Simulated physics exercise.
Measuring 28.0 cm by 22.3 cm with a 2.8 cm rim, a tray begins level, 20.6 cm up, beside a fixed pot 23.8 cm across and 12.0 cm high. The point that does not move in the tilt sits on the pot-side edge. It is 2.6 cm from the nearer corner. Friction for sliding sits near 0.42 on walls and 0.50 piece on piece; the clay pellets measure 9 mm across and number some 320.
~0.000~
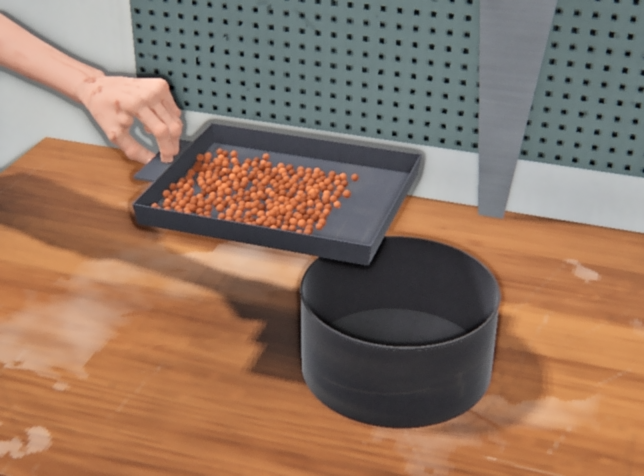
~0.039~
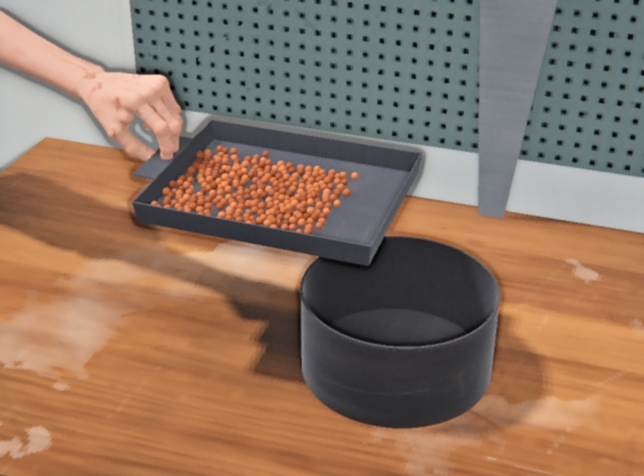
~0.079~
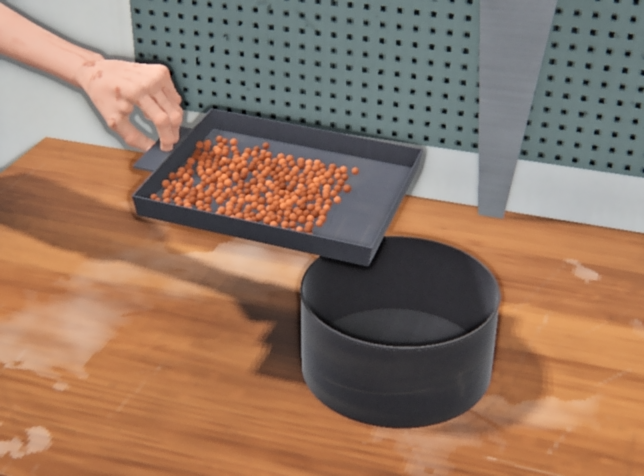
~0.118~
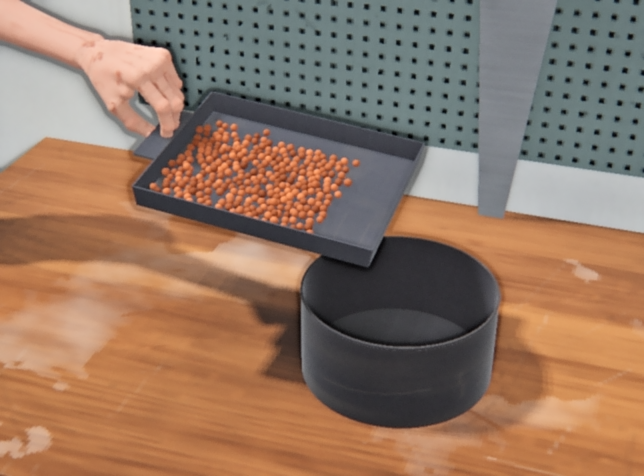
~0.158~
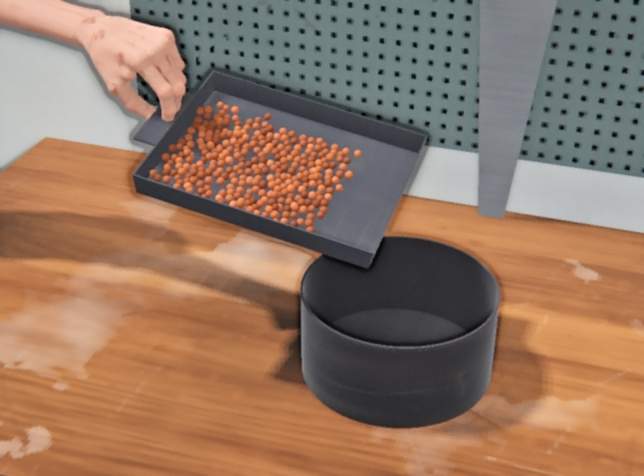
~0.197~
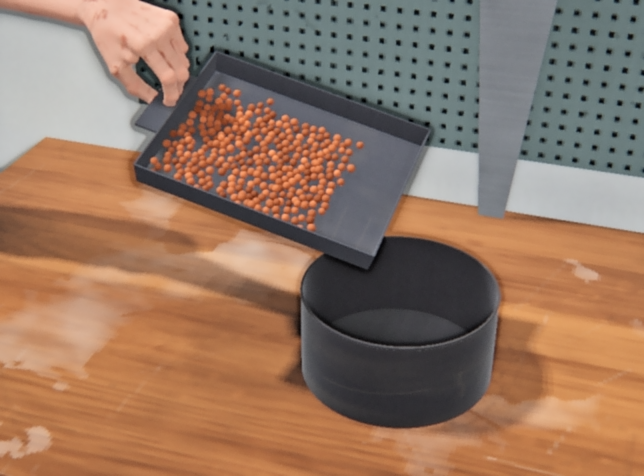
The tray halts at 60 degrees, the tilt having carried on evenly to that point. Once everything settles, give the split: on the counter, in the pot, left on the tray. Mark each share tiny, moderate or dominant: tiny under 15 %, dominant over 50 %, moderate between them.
Counter: Moderate, pot: Tiny, tray: Dominant.
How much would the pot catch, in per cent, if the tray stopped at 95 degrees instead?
In that case, near 25 percent.
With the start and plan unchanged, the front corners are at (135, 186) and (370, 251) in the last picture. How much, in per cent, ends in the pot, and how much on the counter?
Per cent by place - pot 0, counter 5.
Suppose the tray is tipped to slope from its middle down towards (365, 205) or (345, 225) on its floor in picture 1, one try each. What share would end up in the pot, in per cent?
About 20 per cent on the first try and 20 per cent on the second.
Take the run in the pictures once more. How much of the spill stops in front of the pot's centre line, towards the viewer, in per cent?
100 %.
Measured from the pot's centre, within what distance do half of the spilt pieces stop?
Roughly 26 cm from the centre.
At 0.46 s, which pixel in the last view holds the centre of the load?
Look near (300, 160) in the last picture.
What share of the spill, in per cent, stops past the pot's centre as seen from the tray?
I'd put it at close to 90 per cent.
Then, at 0.36 s, tilt 42 degrees; the tray holds 100 %, the pot 0 %.
After 0.46 s, tilt 55 degrees; the tray holds 100 %, the pot 0 %.
Then, at 0.70 s, tilt 60 degrees; the tray holds 85 %, the pot 0 %.
At rest (1.7 s), counter 25 %, pot 5 %, tray 70 %.
